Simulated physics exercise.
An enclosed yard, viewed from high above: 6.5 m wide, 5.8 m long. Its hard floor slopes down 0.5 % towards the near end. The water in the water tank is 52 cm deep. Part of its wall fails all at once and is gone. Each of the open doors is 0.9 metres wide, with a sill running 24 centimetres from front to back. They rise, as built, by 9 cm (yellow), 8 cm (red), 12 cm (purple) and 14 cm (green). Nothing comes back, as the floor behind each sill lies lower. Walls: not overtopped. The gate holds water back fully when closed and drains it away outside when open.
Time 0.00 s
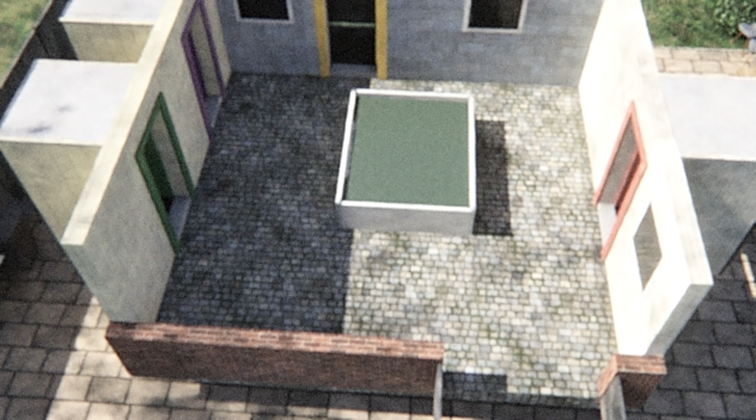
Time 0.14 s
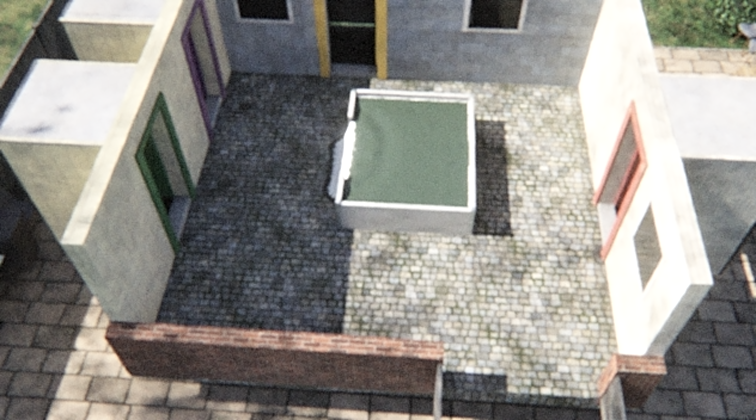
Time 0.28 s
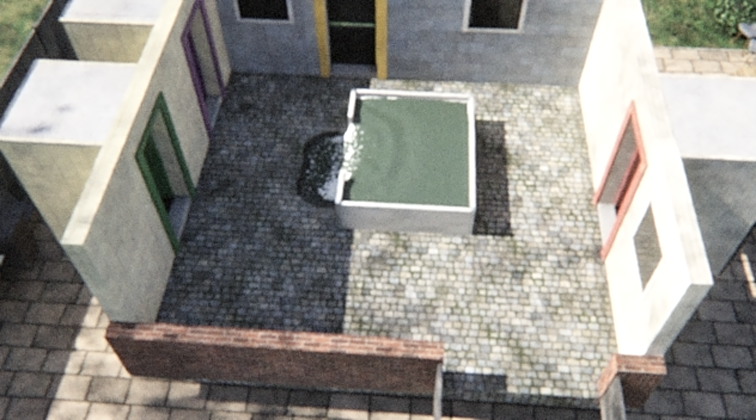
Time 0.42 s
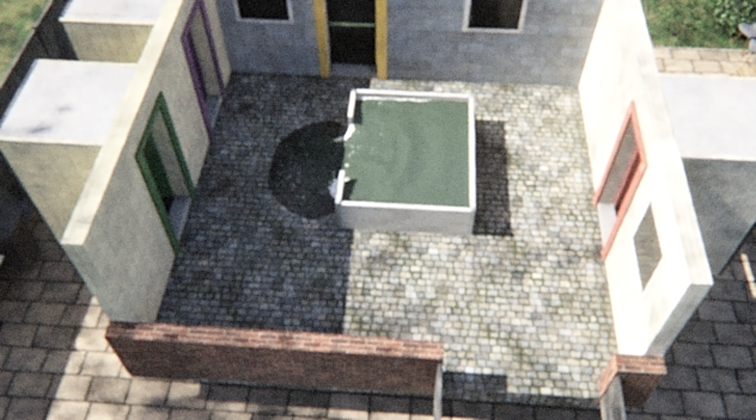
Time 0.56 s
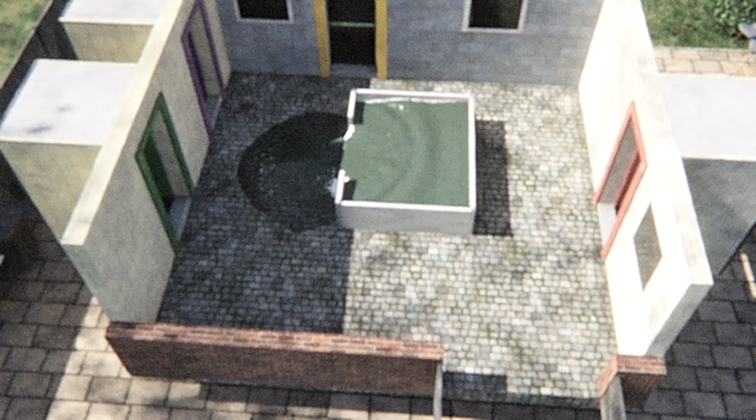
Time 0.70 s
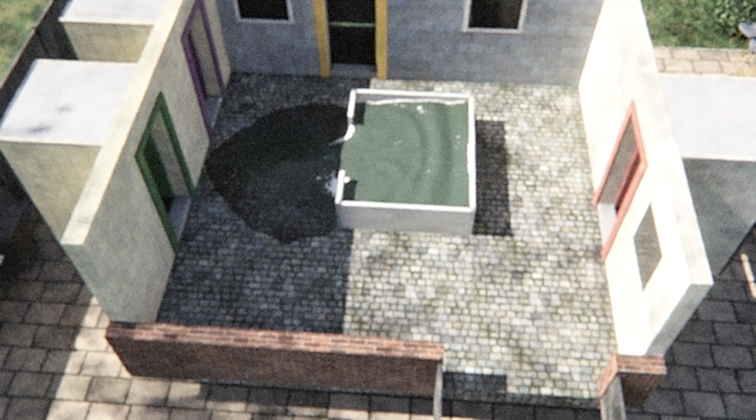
In a walled yard, a tank's left side gives way and water spreads leftward across the paving.
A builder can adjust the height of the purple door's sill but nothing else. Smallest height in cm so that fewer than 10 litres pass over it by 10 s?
I would say 20 cm.
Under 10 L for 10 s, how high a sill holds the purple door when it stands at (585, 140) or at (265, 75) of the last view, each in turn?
About 7.0 cm, then about 22 cm.
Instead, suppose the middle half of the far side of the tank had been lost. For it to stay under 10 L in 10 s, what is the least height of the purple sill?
Some 13.5 cm.
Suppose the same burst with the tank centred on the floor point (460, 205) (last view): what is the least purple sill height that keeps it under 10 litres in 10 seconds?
A height near 14.0 cm.
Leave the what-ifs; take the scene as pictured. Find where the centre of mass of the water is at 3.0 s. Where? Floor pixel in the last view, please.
My guess is close to (330, 174).
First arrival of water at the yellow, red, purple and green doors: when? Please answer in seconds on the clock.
Yellow = 3.0 s, red = 7.5 s, purple = 1.0 s, green = 1.1 s.
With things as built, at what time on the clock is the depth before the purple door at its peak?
I'd say near 1.8 seconds.
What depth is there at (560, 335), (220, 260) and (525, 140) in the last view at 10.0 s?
In order: Around 6, 5 and 3 cm.
After 1.4 s water covers 20 % of the floor, deepest (32 cm) near (342, 173); 21 cm at the purple door, 2 litres in over its 12 cm sill.
After 3.0 s water covers 35 % of the floor, deepest (28 cm) near (229, 79); 20 cm at the purple door, 59 litres in over its 12 cm sill.
After 10.0 s water covers 95 % of the floor, deepest (12 cm) near (147, 351); 8 cm at the purple door, 95 litres in over its 12 cm sill.
At the purple door as built, the water arrived by 1.1 s and peaked near 23 cm at 1.8 s.
With a sill of 17.5 cm, 24 litres would have come in within the 10 s; with 23.5 cm, 2 litres. So under 10 litres takes about 20 cm.
